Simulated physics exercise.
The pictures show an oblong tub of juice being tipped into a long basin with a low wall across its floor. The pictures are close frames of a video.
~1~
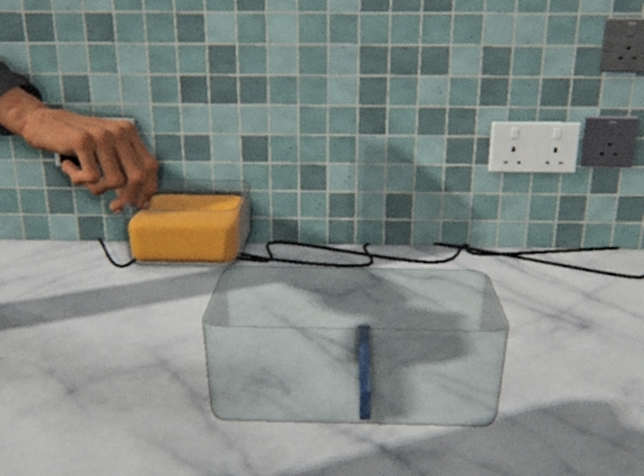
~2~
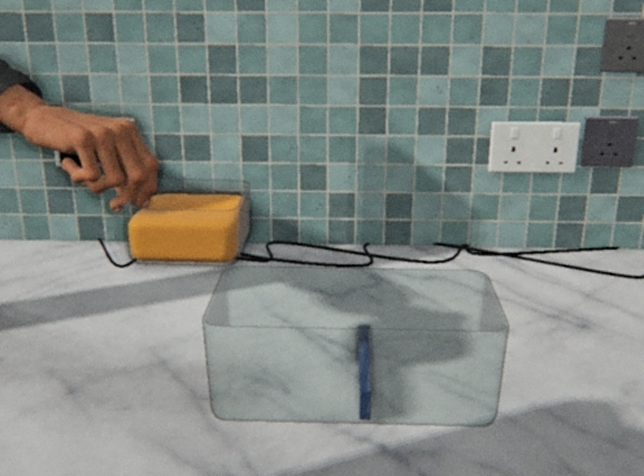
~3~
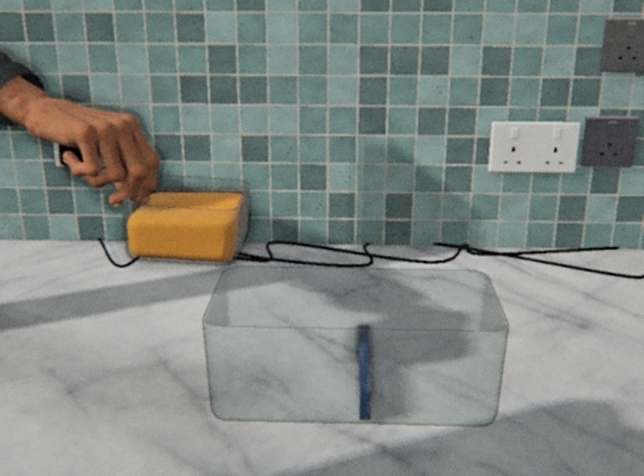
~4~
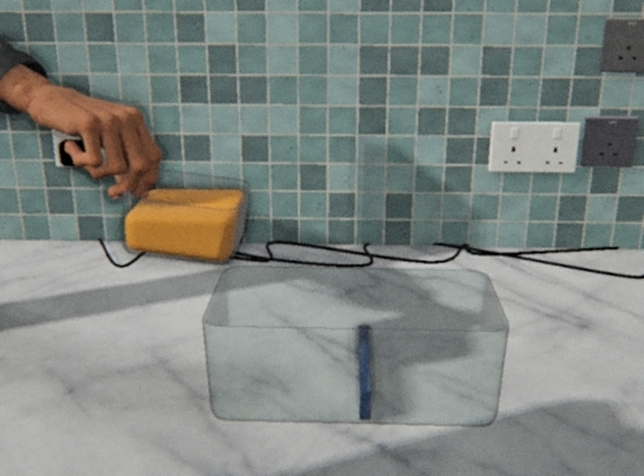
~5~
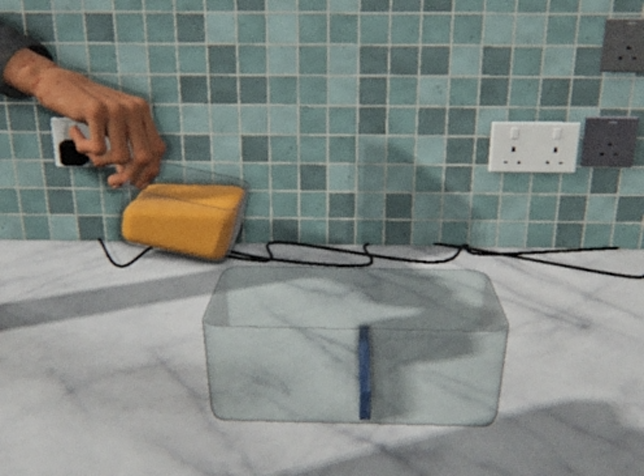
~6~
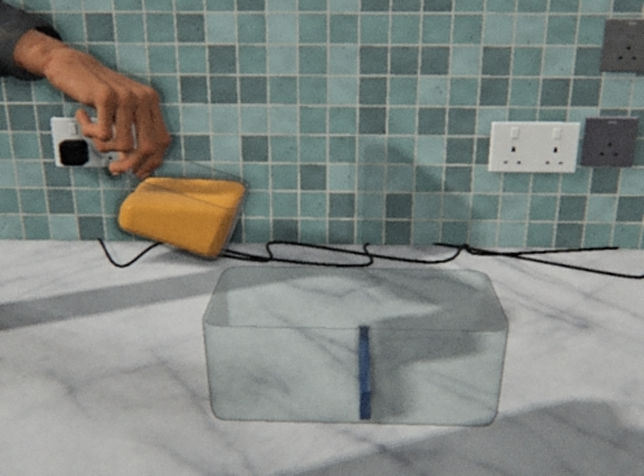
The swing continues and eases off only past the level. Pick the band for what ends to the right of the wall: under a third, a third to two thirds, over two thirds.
The share right of the wall is under a third.
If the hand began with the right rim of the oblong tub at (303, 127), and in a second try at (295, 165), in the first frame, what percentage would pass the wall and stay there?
Near 85 % and 80 %.
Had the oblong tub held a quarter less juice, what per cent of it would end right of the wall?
About 5 per cent.
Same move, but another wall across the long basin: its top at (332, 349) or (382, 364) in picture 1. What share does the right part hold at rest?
Near 55 % and 15 %.
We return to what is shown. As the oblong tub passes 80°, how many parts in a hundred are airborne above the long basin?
About 45 per cent.
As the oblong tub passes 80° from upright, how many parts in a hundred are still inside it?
Roughly 35 in a hundred.
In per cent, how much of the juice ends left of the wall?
Roughly 90 in a hundred.
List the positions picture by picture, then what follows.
The first picture shows tilt 0°; pouring edge (244, 197); surface from (140, 208) to (243, 209); the long basin's rim runs from (214, 295) to (497, 300); the wall's top is at (365, 358).
The second picture shows tilt 1°; pouring edge (244, 197); surface from (140, 208) to (243, 208).
The third picture shows tilt 3°; pouring edge (244, 197); surface from (139, 205) to (242, 206).
The fourth picture shows tilt 7°; pouring edge (243, 197); surface from (138, 202) to (241, 203).
The fifth picture shows tilt 12°; pouring edge (243, 197); surface from (136, 197) to (240, 199).
The sixth picture shows tilt 18°; pouring edge (243, 198); surface from (134, 190) to (242, 195).
A moment on, the oblong tub is tipped on its side and 36 per cent is still to pour, 17 is left of the wall and 0 right of it.
Next, the oblong tub is tipped right over and 2 per cent is still to pour, 84 is left of the wall and 4 right of it.
Then the oblong tub is tipped right over and 0 per cent is still to pour, 92 is left of the wall and 6 right of it.
Later the oblong tub is tipped right over and 0 per cent is still to pour, 92 is left of the wall and 6 right of it.
At rest 92 per cent lies left of the wall, 6 right of it and 1 outside.
